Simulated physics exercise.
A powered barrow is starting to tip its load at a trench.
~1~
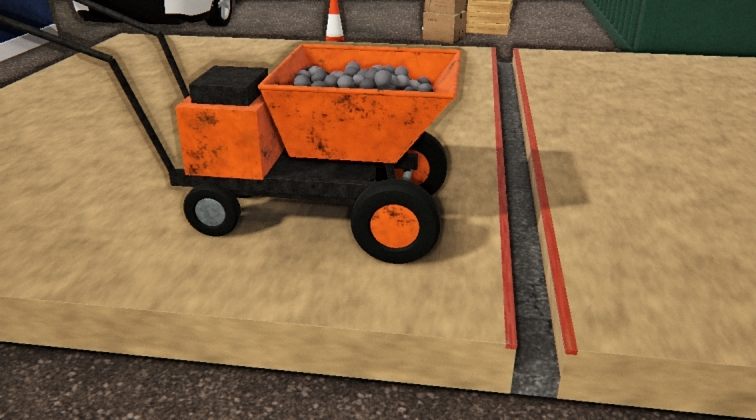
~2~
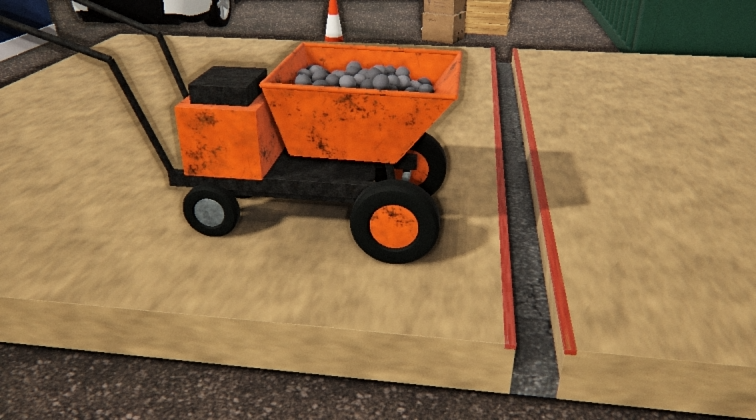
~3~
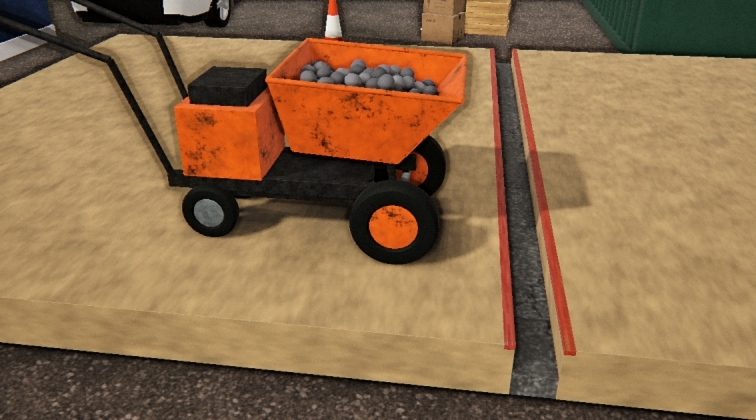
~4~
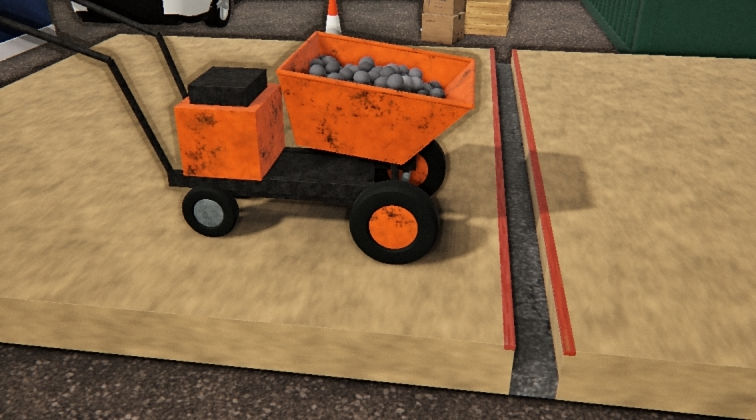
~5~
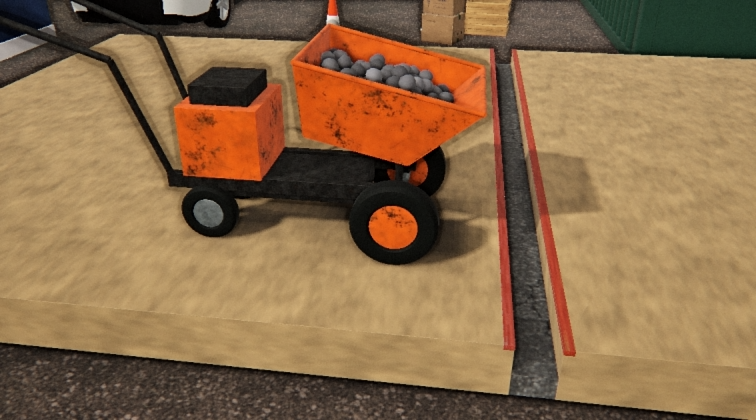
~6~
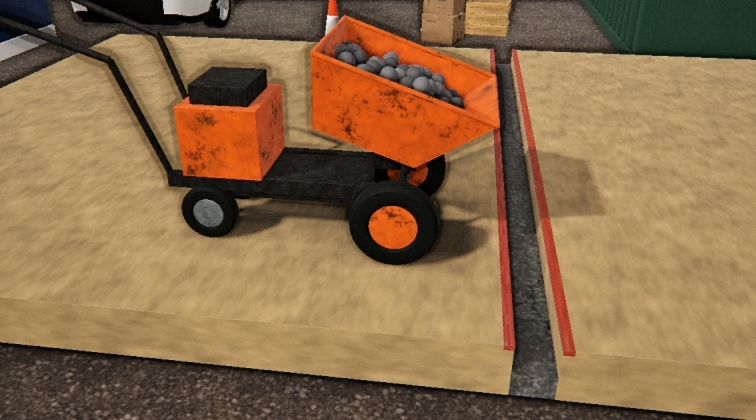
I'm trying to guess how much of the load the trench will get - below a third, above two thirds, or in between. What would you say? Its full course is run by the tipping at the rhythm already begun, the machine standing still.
Watching that, the trench's share sits in the lowest third, below one-third of the load.
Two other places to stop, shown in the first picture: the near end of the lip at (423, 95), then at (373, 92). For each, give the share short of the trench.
About 0 percent the first time, about 30 percent the second.
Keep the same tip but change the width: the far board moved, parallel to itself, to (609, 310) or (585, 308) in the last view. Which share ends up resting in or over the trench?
Well, it'd be something like 80 per cent the first time and 50 per cent the second.
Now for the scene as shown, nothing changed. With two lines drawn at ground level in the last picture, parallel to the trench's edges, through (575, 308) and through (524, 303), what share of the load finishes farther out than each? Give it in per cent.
Near 50 % and near 70 %, in that order.
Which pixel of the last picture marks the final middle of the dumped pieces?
(585, 234).
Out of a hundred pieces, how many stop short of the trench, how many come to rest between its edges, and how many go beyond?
In per cent, short 0, between 15 and beyond 60.
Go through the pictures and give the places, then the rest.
In the first picture, lip of the skip near (453, 96), level; top of the load near (352, 87), round cobbles; first edge of the trench near (509, 300); far edge near (564, 304), the trench under half as wide as the skip, and about as deep as wide.
In the second picture, lip of the skip near (455, 98), level; top of the load near (353, 87).
In the third picture, lip of the skip near (461, 101), tipped barely; top of the load near (347, 75).
In the fourth picture, lip of the skip near (471, 107), tipped a little; top of the load near (347, 76).
In the fifth picture, lip of the skip near (484, 115), tipped a little; top of the load near (358, 72).
In the sixth picture, lip of the skip near (497, 126), tipped clearly; top of the load near (350, 69); first edge of the trench near (507, 301); far edge near (562, 306).
Shortly afterwards, skip tipped steeply; the whole lot in the skip.
Next, skip tipped right over; the bulk in the skip; only a few in or heaped over the trench; a little beyond it; only a few falling.
Some moments later, skip tipped right over; near a third in the skip; a little in or heaped over the trench; near two thirds beyond it.
In the end, skip tipped right over; near a quarter in the skip; a little in or heaped over the trench; near two thirds beyond it.
